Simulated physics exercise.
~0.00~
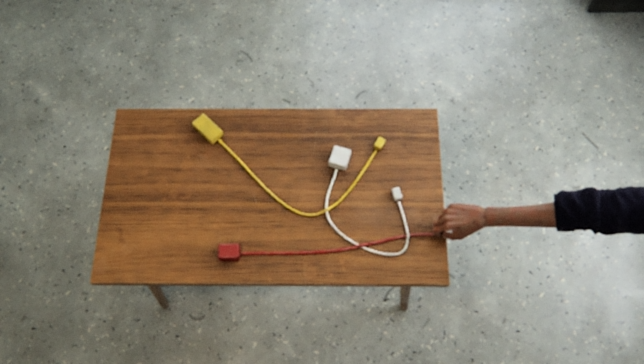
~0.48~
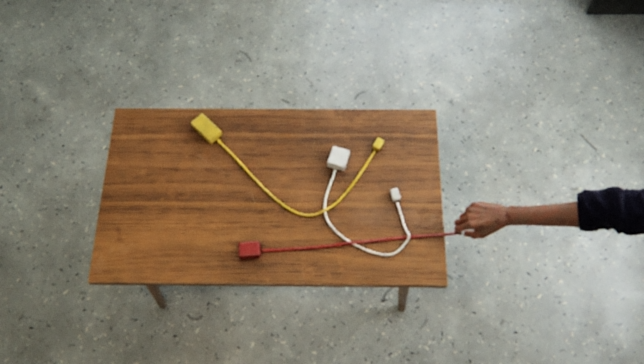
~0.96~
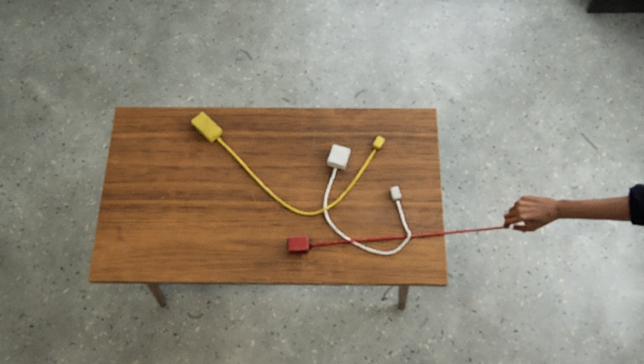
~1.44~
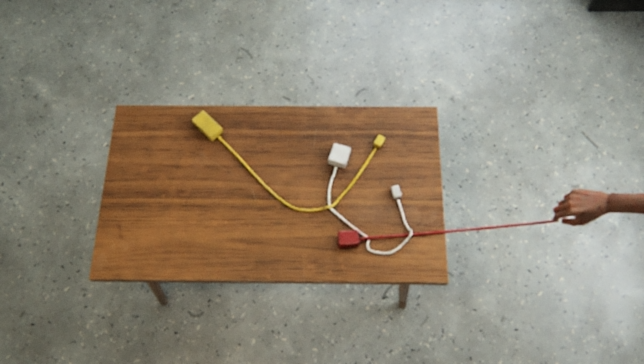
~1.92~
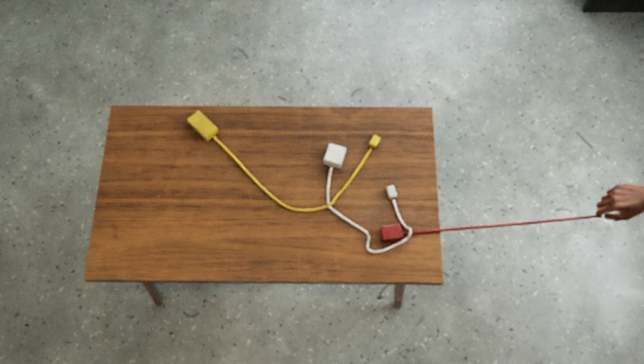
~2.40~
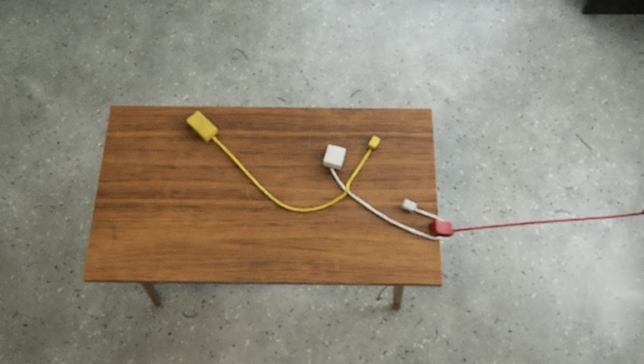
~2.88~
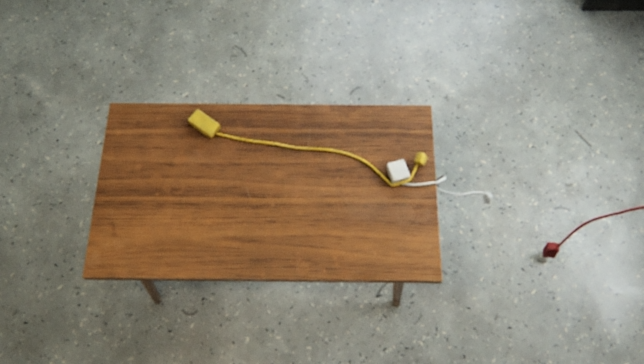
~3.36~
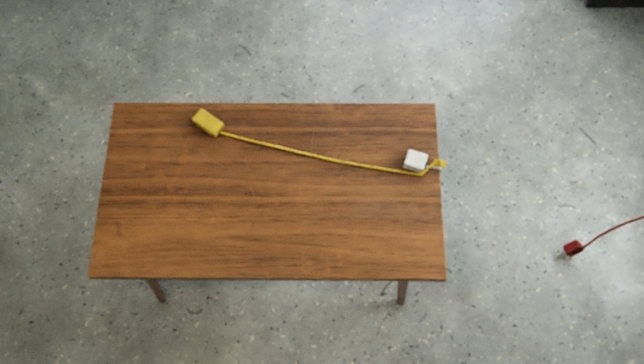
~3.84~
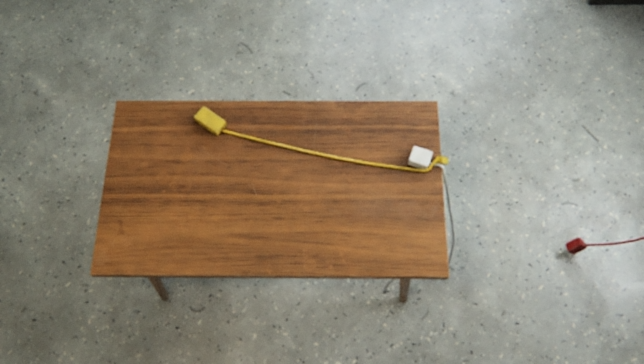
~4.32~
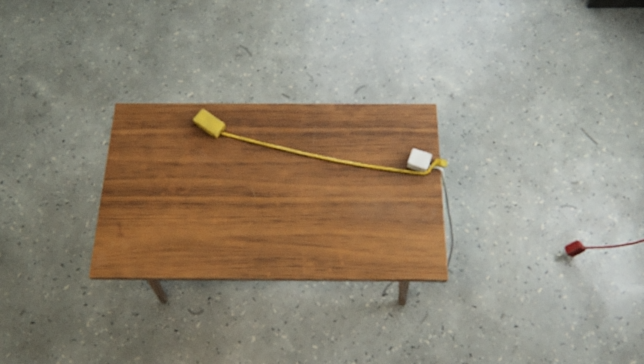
A hand tugs a red lead across a wooden table, seen from high above on a speckled grey floor, with a yellow charger at the upper left and a white one right of centre, their leads crossing. The red charger slides right along the near side and catches the looped white lead. It drags that lead over the right edge and drops to the floor. The white charger slides to the right edge, pulling the yellow lead nearly straight. Finally, the white charger rests there beside the yellow plug, its lead hanging down, while the yellow charger remains in place.
